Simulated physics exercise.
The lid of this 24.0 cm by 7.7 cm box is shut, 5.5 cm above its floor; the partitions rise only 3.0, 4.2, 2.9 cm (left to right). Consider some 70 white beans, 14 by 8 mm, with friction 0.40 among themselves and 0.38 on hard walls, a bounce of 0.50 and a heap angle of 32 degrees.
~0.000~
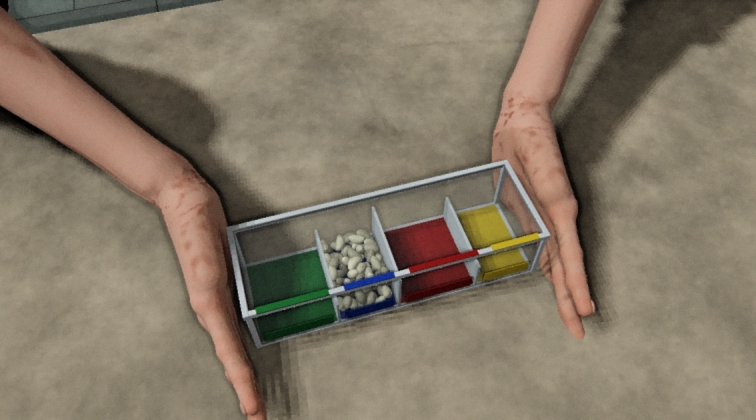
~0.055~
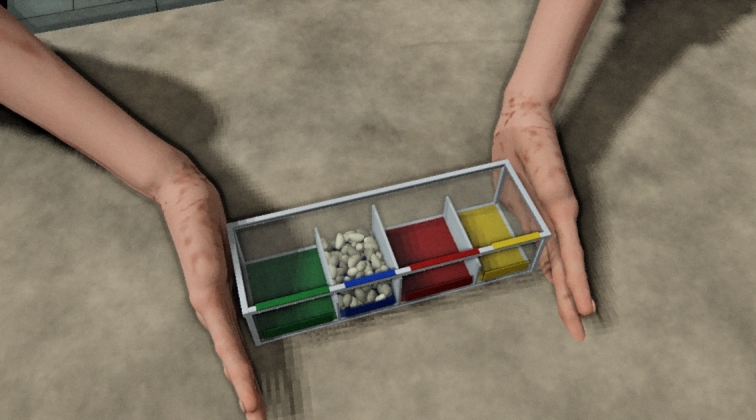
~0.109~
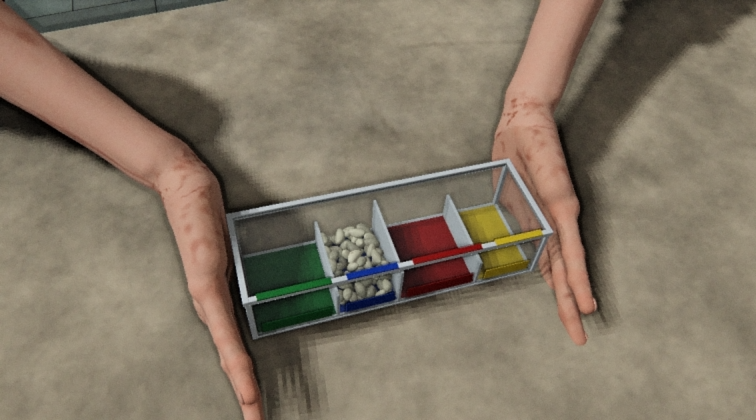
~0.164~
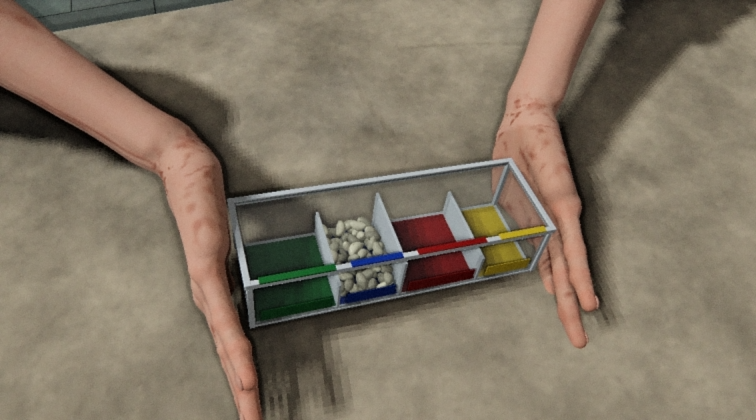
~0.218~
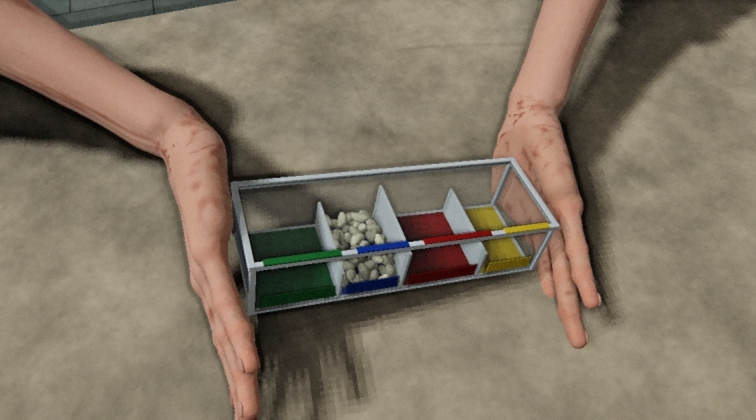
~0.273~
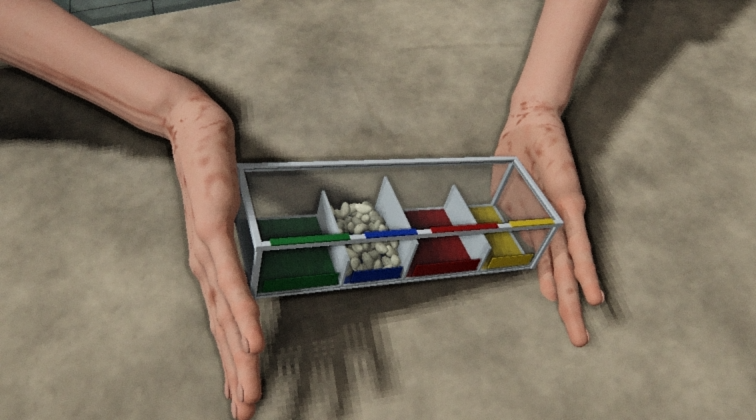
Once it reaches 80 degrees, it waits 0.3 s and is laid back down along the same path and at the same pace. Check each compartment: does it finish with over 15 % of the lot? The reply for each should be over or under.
For red compartment it is under, for blue compartment it is over, for green compartment it is under, for yellow compartment it is under.
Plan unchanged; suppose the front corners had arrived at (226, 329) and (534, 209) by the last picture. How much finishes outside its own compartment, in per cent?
My guess is close to 40 per cent.
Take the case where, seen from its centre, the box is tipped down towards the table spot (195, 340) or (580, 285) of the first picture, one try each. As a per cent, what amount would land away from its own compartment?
Roughly 25 per cent on the first try and 15 per cent on the second.
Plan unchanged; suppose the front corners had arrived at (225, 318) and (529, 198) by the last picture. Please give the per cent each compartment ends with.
You'd see red at 0 percent, blue at 75, green at 25 and yellow at 0 percent.
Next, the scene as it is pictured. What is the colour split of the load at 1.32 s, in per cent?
Red 5; blue 95; green 0; yellow 0.
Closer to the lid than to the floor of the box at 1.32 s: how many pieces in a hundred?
Around 20 in a hundred, give or take.
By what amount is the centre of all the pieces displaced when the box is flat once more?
The balance point ends up some 1.5 centimetres from where it began.
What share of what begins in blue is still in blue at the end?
Some 90 per cent.
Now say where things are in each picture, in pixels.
The first picture shows box tilt 0 degrees, front corners at (248, 313) and (543, 234); blue 100 %.
The second picture shows box tilt 1 degrees, front corners at (248, 309) and (544, 233).
The third picture shows box tilt 4 degrees, front corners at (248, 299) and (546, 231), lowest corner right back.
The fourth picture shows box tilt 8 degrees, front corners at (250, 283) and (549, 228), lowest corner right back.
The fifth picture shows box tilt 12 degrees, front corners at (254, 265) and (552, 225), lowest corner right back.
The sixth picture shows box tilt 17 degrees, front corners at (261, 244) and (556, 222), lowest corner right back; blue 100 %. The box's pace is about 80 degrees a second.
Then, at 1.32 s, tilt 80 degrees; red 5 %, blue 95 %.
After 2.02 s, tilt 40 degrees; blue 95 %, yellow 5 %.
After 2.75 s, tilt 0 degrees; blue 95 %, yellow 5 %.
At rest (3.7 s), red 0 %, blue 95 %, green 0 %, yellow 5 %.
